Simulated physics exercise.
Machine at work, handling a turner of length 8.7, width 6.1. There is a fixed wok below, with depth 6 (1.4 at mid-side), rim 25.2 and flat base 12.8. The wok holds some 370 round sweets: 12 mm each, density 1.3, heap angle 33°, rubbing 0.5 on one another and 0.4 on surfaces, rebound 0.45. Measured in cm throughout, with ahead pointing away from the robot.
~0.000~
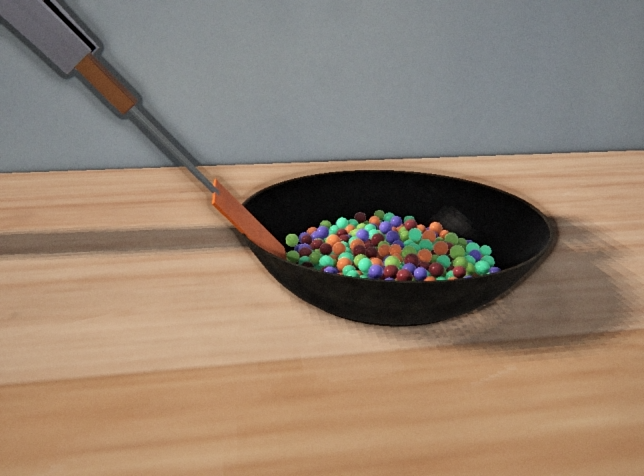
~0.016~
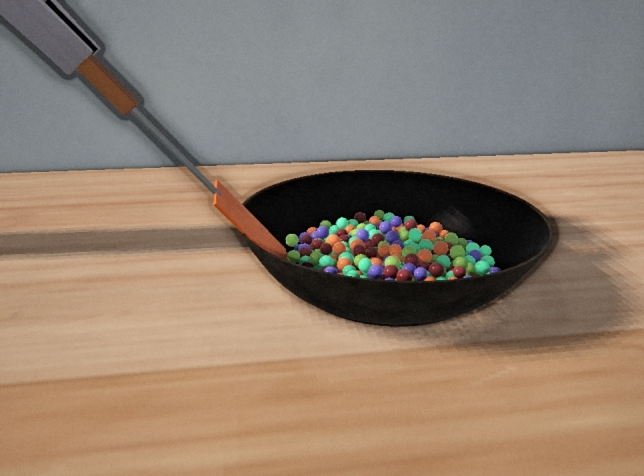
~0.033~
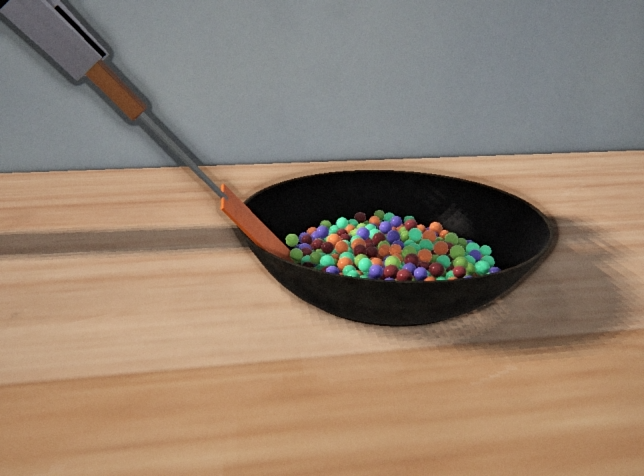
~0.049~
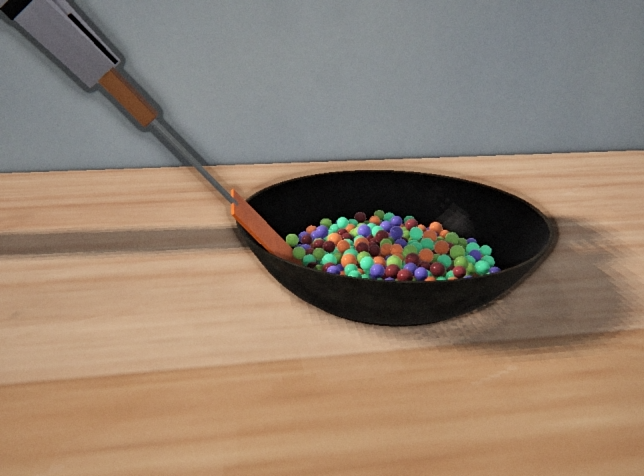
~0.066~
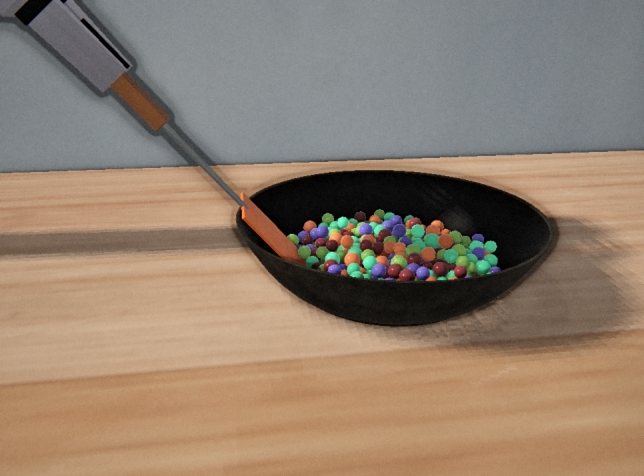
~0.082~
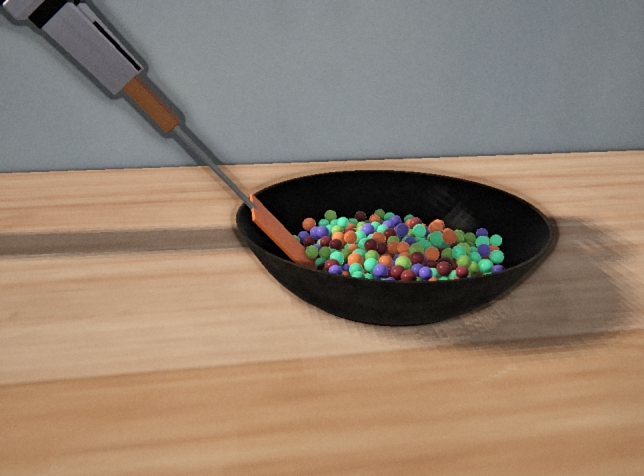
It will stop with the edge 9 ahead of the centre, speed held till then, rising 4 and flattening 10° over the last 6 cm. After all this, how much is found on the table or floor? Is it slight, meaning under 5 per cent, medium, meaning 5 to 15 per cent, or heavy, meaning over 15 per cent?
It is medium, from 5 to 15 per cent.
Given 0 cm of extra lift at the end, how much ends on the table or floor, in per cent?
I'd say close to 5 per cent.
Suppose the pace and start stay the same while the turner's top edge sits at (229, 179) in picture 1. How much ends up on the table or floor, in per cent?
Roughly 10 percent ends on the table or floor.
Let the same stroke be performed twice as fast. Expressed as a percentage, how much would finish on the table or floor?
25 per cent, roughly.
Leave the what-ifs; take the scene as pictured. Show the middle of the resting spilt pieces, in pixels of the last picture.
I'd point to somewhere close to (593, 265).
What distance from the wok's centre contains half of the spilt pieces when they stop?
Roughly 20 cm from the middle.
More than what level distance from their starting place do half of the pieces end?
Near 2 cm, measured level.
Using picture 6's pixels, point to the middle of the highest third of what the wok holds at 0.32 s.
Around (457, 229).
By 0.20 s, sloping 50°, highest piece 5 above the table; 369 in the wok.
By 0.32 s, sloping 46°, highest piece 6 above the table; 369 in the wok.
By 0.58 s, sloping 40°, highest piece 8 above the table; 332 in the wok, 24 on the table or floor, 13 on the blade or in flight.
By 1.63 s, sloping 40°, highest piece 5 above the table; 330 in the wok, 39 on the table or floor.
Final count, 330 in the wok, 39 on the table or floor. That is 11 % on the table or floor.
